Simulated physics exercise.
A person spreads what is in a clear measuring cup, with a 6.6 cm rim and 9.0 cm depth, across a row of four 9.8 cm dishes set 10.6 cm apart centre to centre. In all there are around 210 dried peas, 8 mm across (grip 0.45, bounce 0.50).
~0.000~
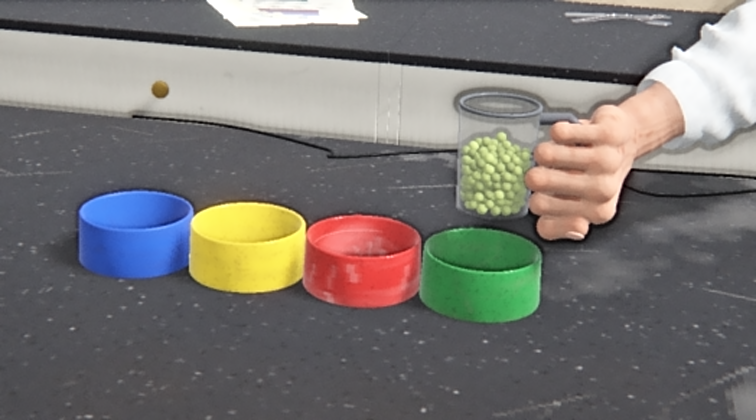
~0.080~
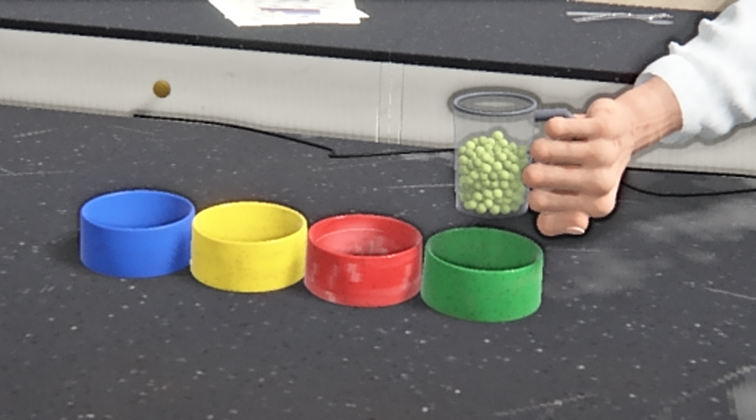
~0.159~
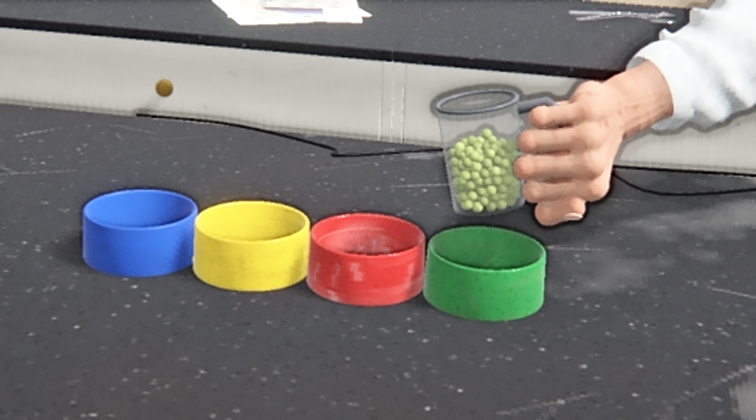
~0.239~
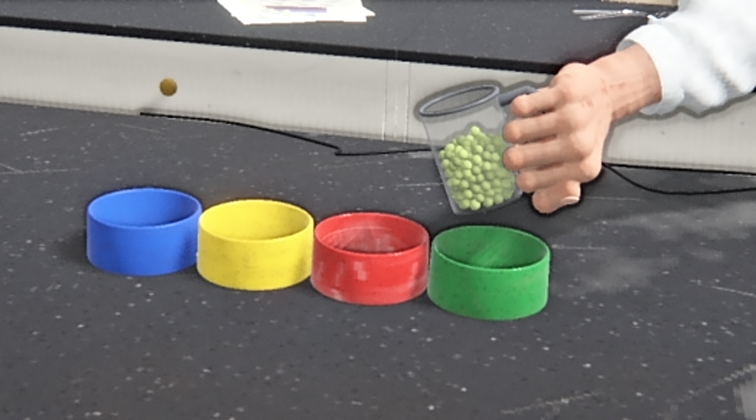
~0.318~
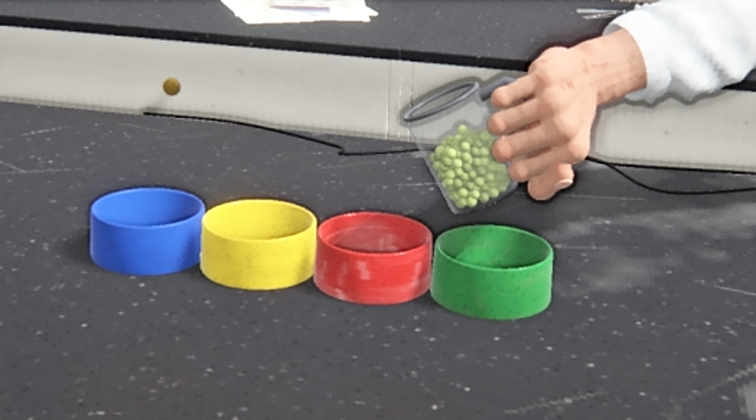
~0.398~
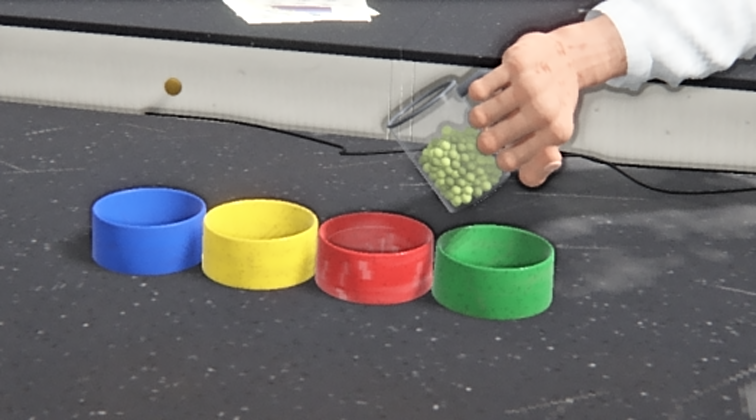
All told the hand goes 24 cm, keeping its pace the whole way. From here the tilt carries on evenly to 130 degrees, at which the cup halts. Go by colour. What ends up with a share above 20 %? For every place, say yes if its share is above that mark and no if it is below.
Red: No, blue: No, green: No, yellow: Yes, counter: No.
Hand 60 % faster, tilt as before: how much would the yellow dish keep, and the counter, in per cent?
Shares - yellow 0, counter 0.
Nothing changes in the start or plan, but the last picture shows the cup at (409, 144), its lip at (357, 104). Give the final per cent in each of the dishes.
It'd finish with red at 0, blue at 100, green at 0 and yellow at 0.
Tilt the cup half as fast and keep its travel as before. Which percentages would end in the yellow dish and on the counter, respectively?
I'd expect yellow to end at 0 and the counter at 0.
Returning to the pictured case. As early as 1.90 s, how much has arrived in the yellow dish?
Estimate to date: Some 100 %.
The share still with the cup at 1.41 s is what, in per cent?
Reading: Approx. 0 %.
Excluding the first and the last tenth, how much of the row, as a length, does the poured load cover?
Roughly 6 cm of the row.
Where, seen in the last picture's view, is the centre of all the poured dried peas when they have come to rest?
Approximately (248, 247) in the last picture.
After 1.00 s, tilt 103 degrees; cup holds 95 %, yellow 5 %.
After 1.41 s, tilt 130 degrees; cup holds 0 %, yellow 100 %.
After 1.90 s, tilt 130 degrees; cup holds 0 %, yellow 100 %.
In the end, at 2.2 s, red 0 %, blue 0 %, green 0 %, yellow 100 %, counter 0 %.
